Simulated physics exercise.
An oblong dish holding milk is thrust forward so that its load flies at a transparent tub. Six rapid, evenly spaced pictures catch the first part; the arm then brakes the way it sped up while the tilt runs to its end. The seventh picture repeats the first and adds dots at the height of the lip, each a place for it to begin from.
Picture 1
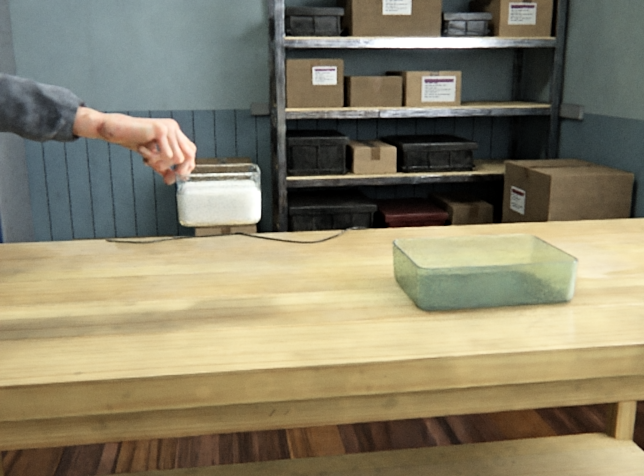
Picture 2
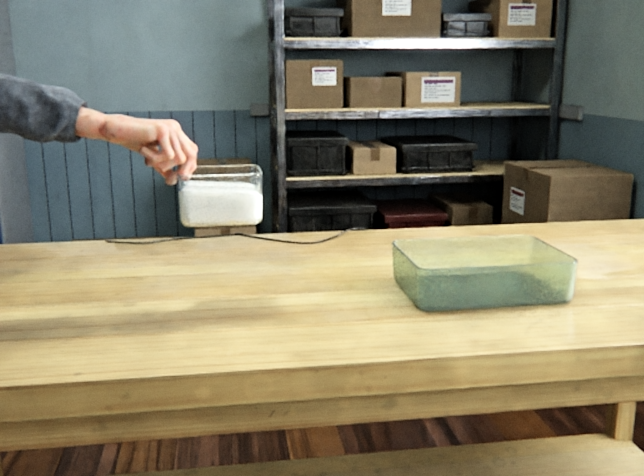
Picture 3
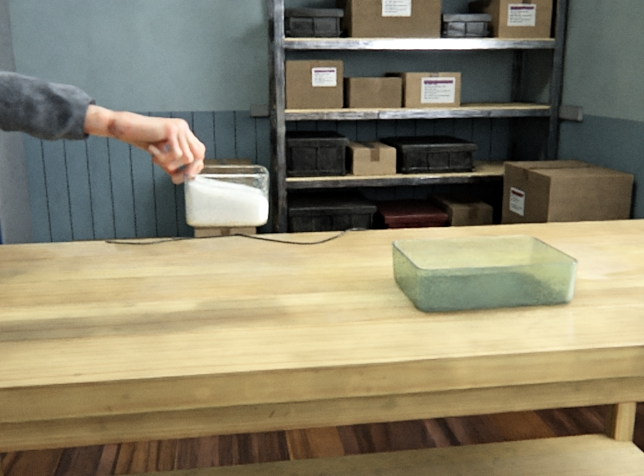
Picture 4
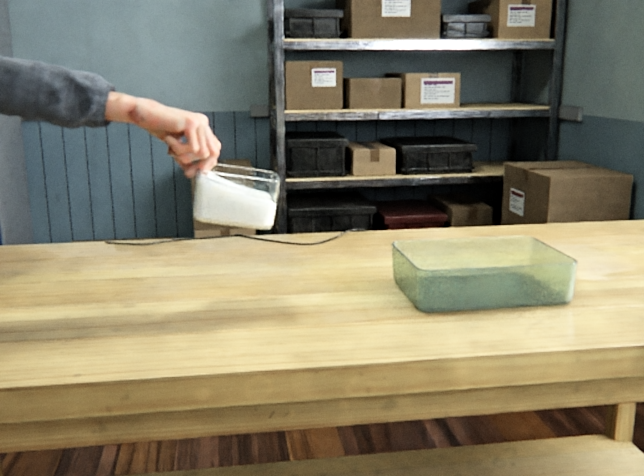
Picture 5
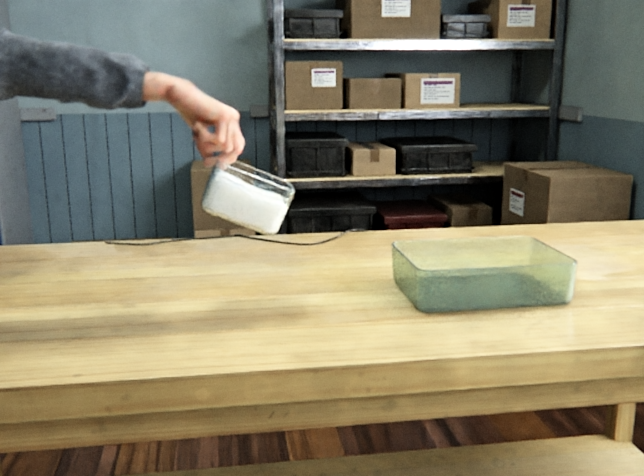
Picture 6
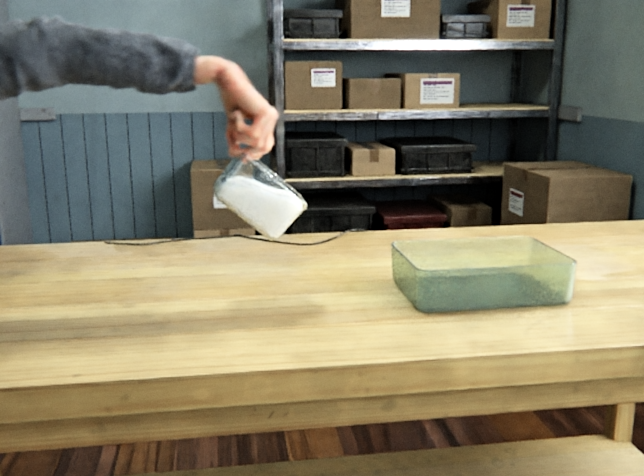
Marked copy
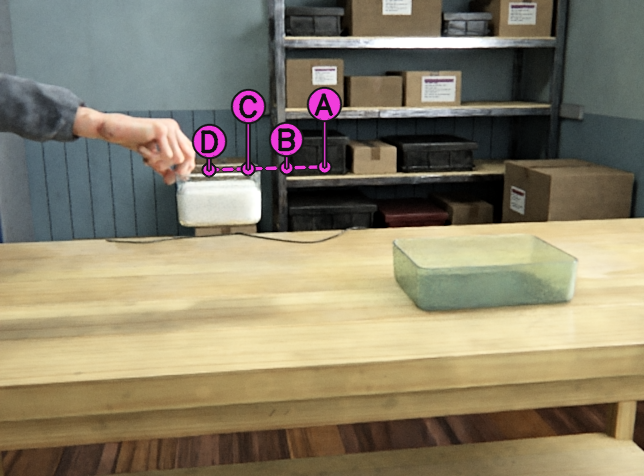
In the video, a hand holds a clear oblong dish of white milk upright above the left side of a wooden table, then moves it slightly right while tilting it increasingly toward a transparent tub on the table.
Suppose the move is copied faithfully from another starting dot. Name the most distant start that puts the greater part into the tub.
A.
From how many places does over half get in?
One of them.
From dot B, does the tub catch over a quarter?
No, it does not.
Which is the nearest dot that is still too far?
Dot B.
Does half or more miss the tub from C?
Yes.
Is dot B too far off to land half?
Yes, it does.
On the marked copy, A at (324, 166); B at (286, 167); C at (248, 168); D at (209, 169).
If A is chosen, about 82 % lands in the tub, 10 % falls short and 9 % goes beside or beyond.
If B is chosen, about 11 % lands in the tub, 84 % falls short and 4 % goes beside or beyond.
If C is chosen, about 0 % lands in the tub, 100 % falls short.
If D is chosen, about 0 % lands in the tub, 100 % falls short.
